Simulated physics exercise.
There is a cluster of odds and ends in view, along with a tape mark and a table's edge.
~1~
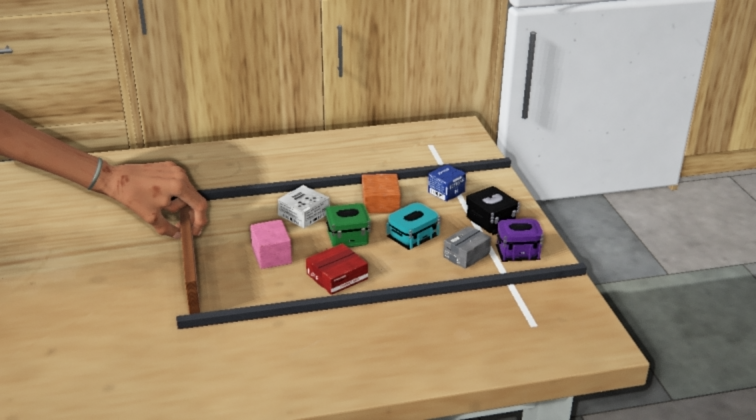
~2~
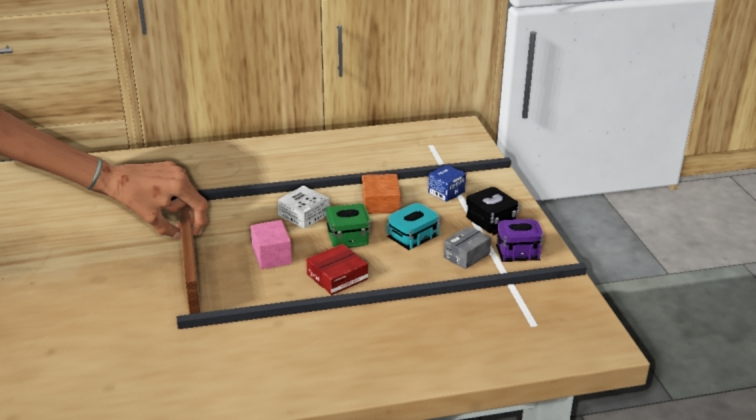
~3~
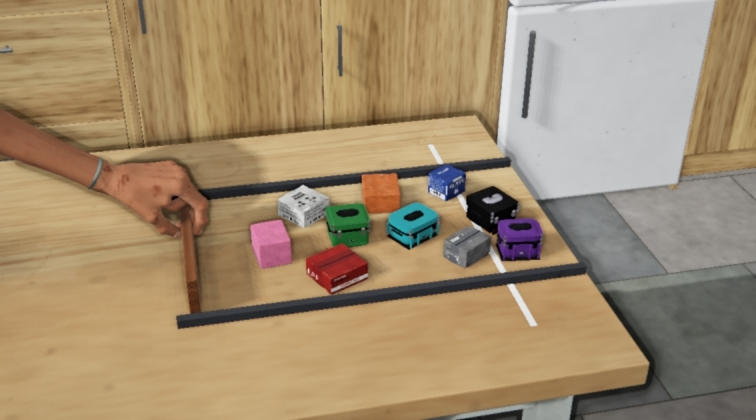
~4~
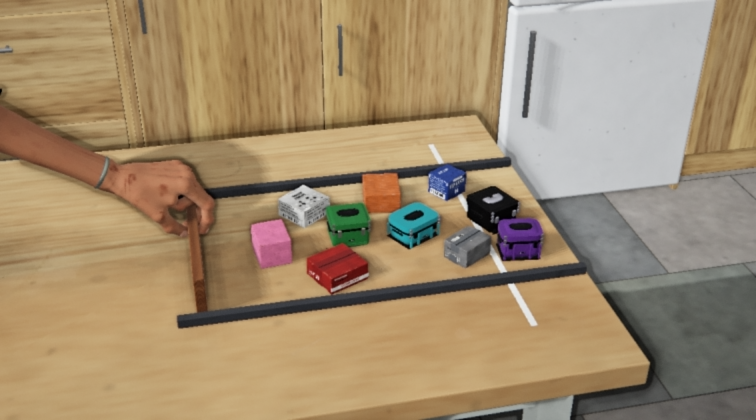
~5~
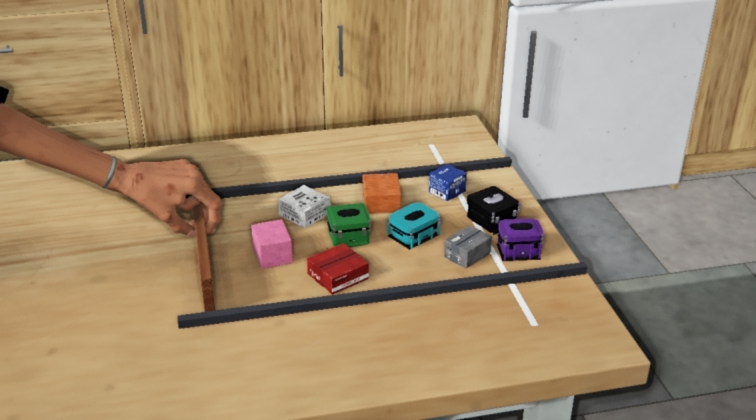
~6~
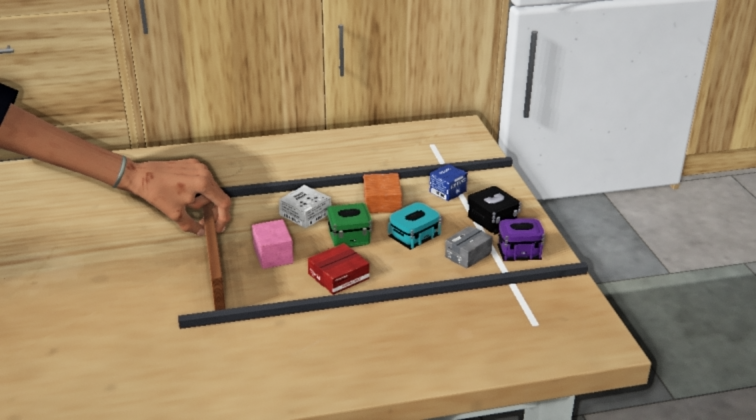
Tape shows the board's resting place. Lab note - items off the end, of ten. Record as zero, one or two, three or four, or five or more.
Three or four spill over.
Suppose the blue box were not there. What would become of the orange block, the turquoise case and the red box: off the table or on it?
Orange block - safe, turquoise case - gone, red box - safe.
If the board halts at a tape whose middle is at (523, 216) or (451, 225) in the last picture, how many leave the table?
That would be 6, then 1.
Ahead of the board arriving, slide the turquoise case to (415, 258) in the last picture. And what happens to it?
From that start the object is safe.
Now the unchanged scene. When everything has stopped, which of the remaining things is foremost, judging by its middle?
Grey box.
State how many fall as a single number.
Count = 4.
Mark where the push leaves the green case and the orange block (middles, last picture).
The green case ends at (524, 205) and the orange block at (500, 173).
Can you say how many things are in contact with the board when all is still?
It is in contact with 3.
Early on, none off yet; purple case at rest near (521, 239); black case at rest near (493, 210); blue box at rest near (448, 182).
A while later, none off yet; purple case at rest near (521, 239); black case moving near (498, 209); blue box at rest near (448, 182).
Further along, none off yet; purple case travelled about its own width near (553, 239); black case leaning a little near (562, 206); blue box travelled well along near (498, 173).
Finally, the number that fall off is three or four; lost, turquoise case, blue box, black case and purple case.
